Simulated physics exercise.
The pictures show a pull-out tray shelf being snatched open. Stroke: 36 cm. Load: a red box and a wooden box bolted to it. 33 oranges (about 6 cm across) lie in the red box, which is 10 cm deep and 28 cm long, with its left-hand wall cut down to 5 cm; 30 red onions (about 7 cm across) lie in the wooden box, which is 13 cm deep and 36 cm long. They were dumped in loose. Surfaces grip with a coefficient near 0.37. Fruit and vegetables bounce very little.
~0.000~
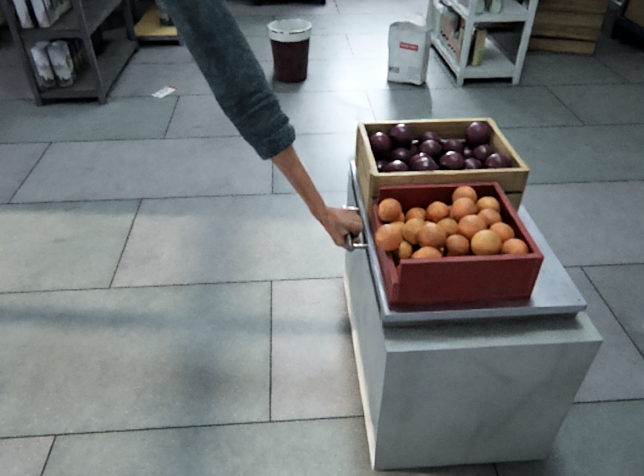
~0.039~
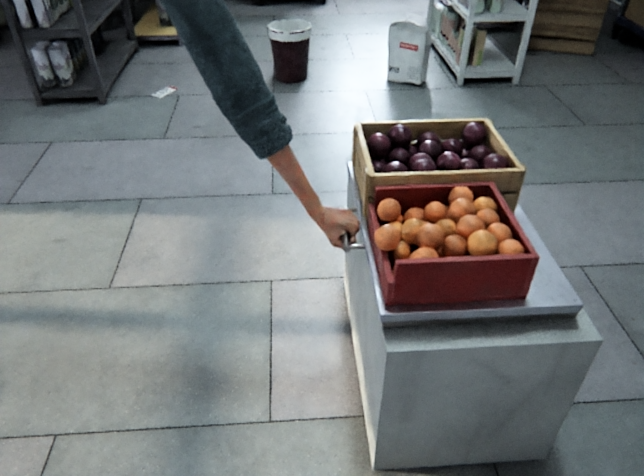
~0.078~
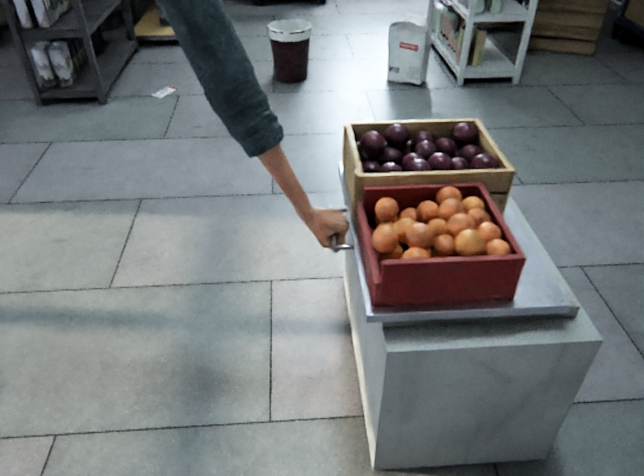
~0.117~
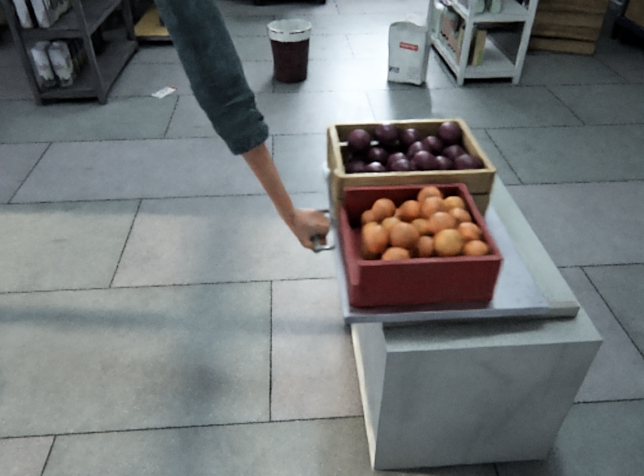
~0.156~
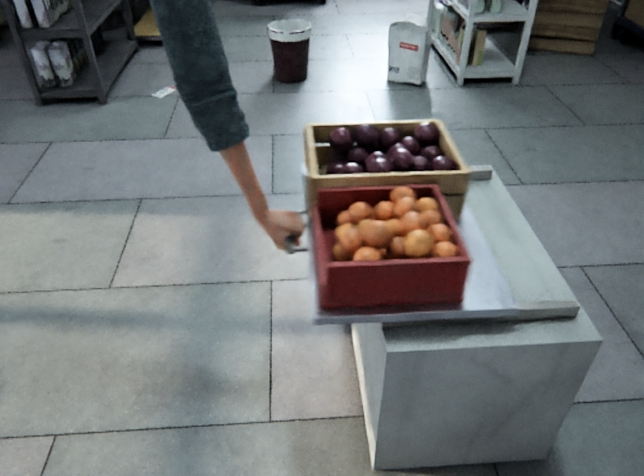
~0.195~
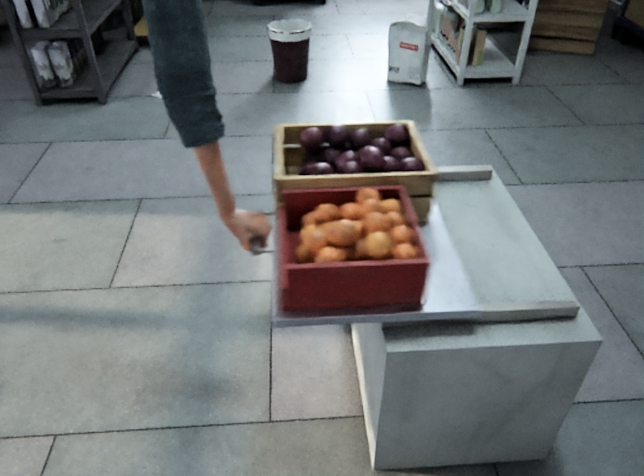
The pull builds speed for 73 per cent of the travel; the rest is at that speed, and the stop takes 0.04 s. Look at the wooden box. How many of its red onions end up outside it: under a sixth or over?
Out of the wooden box go less than a sixth of the red onions.
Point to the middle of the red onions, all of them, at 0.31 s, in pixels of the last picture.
Around (299, 177).
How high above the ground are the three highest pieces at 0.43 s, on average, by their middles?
Some 78 cm up.
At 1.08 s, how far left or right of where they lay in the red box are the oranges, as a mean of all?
About 42 cm to the left.
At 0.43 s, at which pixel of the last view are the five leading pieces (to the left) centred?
Near (94, 240).
After 0.23 s, the runners reach their end.
After 0.31 s, red box 29 in, 4 out and wooden box 30 in, 0 out.
After 0.43 s, red box 21 in, 12 out and wooden box 29 in, 1 out.
After 0.65 s, red box 20 in, 13 out and wooden box 28 in, 2 out.
Outcome (at 1.08 s), red box 20 in, 13 out and wooden box 28 in, 2 out. Asked share, 2 of 30, 7 per cent.
